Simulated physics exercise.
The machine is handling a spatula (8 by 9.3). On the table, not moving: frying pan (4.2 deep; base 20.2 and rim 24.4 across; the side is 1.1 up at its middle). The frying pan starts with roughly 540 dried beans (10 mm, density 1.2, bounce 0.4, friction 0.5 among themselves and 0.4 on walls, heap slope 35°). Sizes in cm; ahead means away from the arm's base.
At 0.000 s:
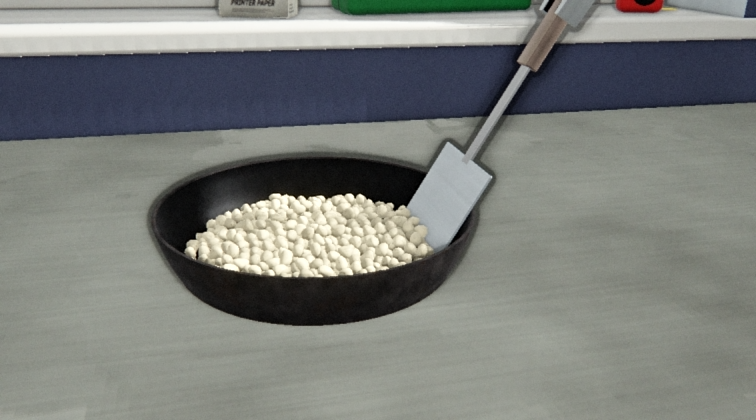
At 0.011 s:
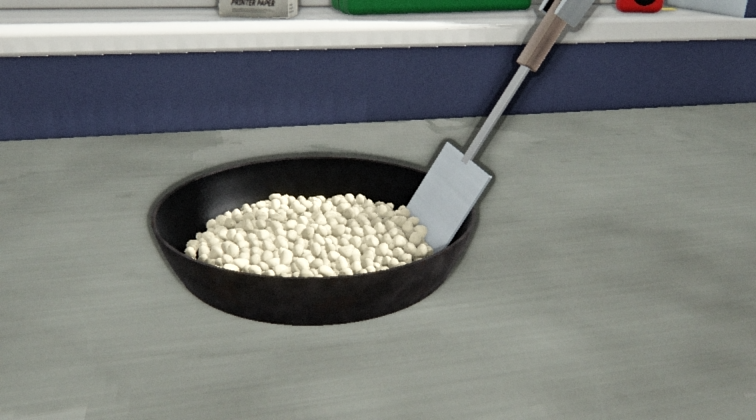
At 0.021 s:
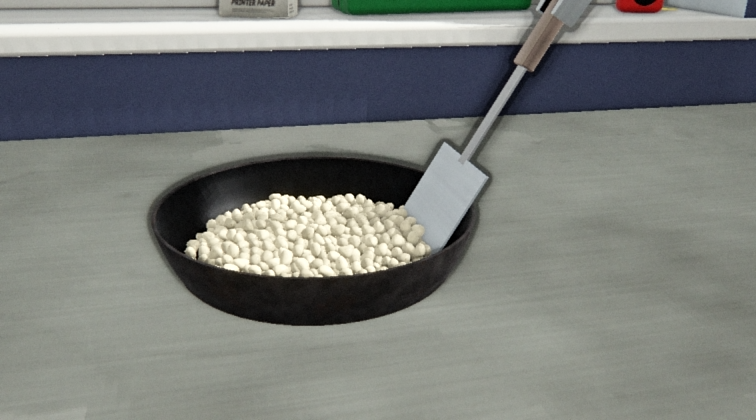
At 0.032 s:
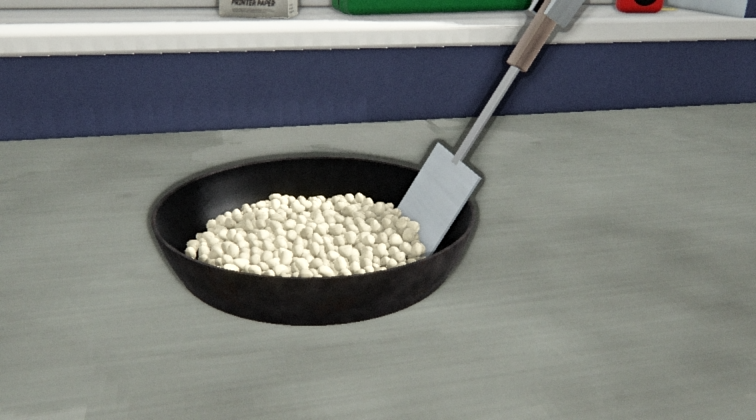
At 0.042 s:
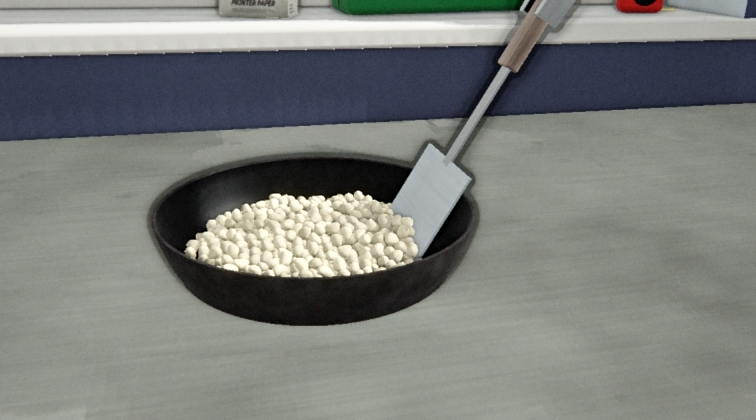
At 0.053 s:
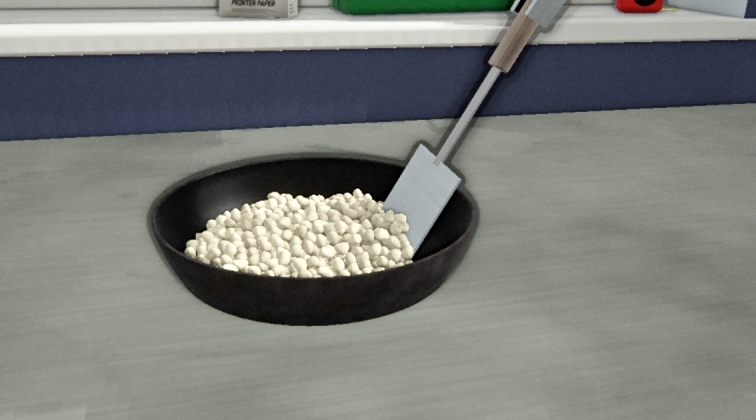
On a grey tabletop, a machine-held spatula slowly pushing left into a heap of white beans in a still black pan.
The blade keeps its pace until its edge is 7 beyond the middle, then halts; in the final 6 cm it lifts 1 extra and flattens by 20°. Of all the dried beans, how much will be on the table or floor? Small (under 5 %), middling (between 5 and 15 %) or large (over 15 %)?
Share on the table or floor: Small (under 5 %).
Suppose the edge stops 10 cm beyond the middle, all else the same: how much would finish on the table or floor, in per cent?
In that case some 25 per cent.
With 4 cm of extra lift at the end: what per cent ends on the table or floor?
About 10 per cent.
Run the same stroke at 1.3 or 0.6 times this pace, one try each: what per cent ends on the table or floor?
Some 5 and 0 per cent.
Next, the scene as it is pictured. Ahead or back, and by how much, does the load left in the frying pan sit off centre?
Roughly 5.5 cm ahead.
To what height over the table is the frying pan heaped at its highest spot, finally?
Some 5.5 cm.
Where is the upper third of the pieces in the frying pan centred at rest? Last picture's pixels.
Near (203, 226).
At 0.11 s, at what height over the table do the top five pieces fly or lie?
Some 4 cm.
By 0.11 s, sloping 59°, highest piece 4 above the table; 544 in the frying pan.
By 0.17 s, sloping 52°, highest piece 5 above the table; 544 in the frying pan.
By 0.40 s, sloping 39°, highest piece 5 above the table; 532 in the frying pan, 11 on the table or floor, 1 on the blade or in flight.
By 1.45 s, sloping 39°, highest piece 5 above the table; 532 in the frying pan, 12 on the table or floor.
Final count, 532 in the frying pan, 12 on the table or floor. That is 2 % on the table or floor.
